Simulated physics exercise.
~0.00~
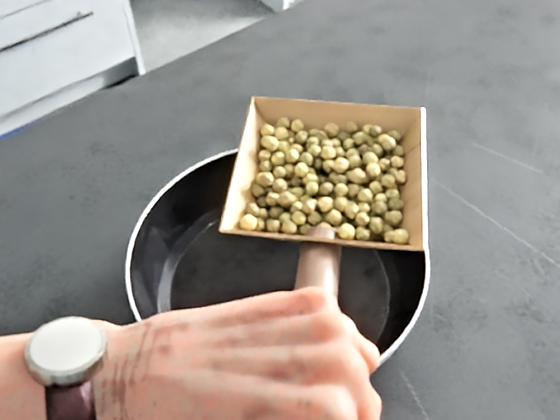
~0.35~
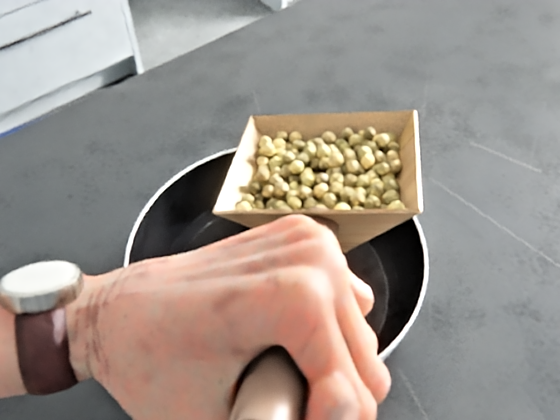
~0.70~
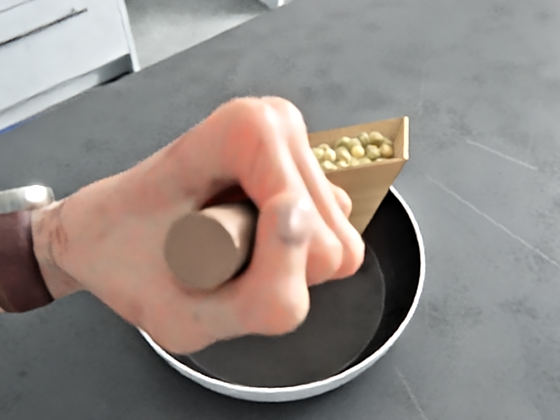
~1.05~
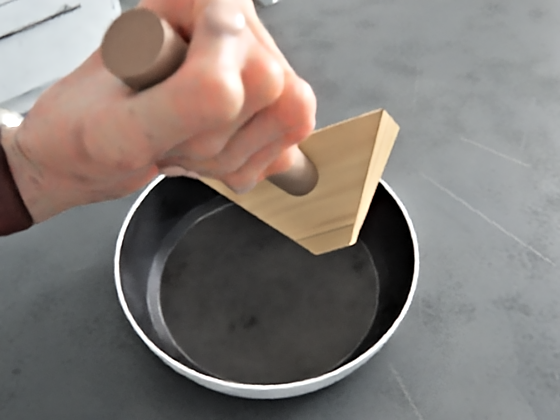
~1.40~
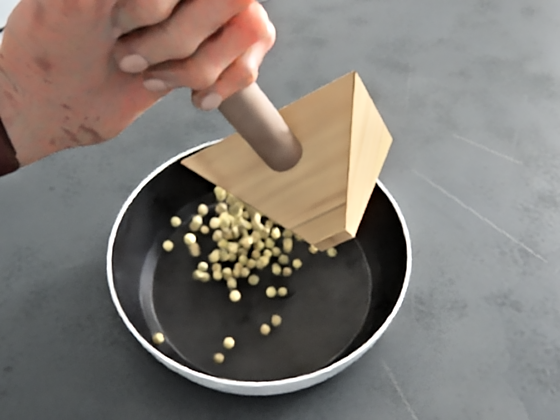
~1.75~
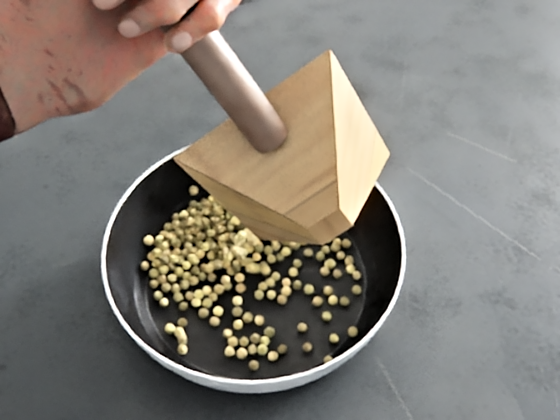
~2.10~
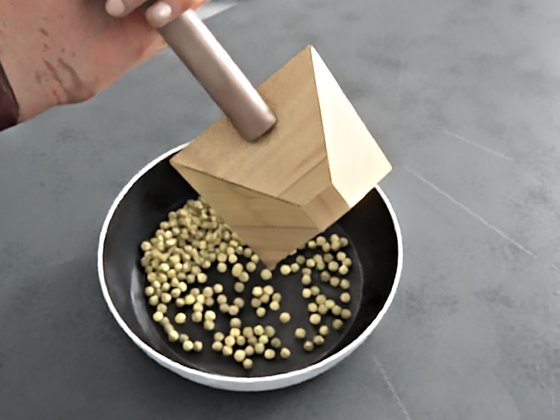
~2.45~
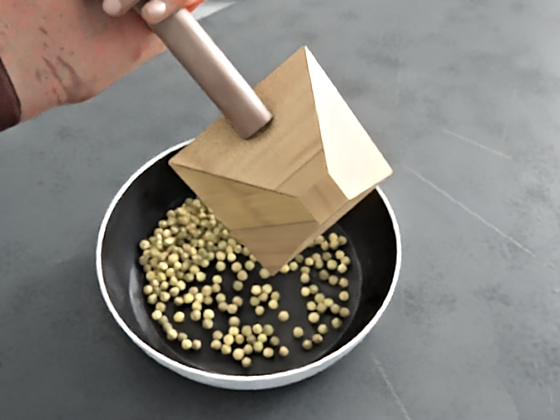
To begin with, a hand wearing a watch holds a square, flared wooden scoop full of small greenish soya beans over a dark pan on a grey worktop. The hand twists the handle, tipping the scoop steadily while the view drifts slightly right. The scoop's underside turns toward the viewer, hiding the beans, and then they spill out in a rush and scatter across the pan. The scoop keeps tilting until nothing more falls. At the end it hangs upturned above a moderate amount of beans, heaped toward the left with dark gaps between the others.
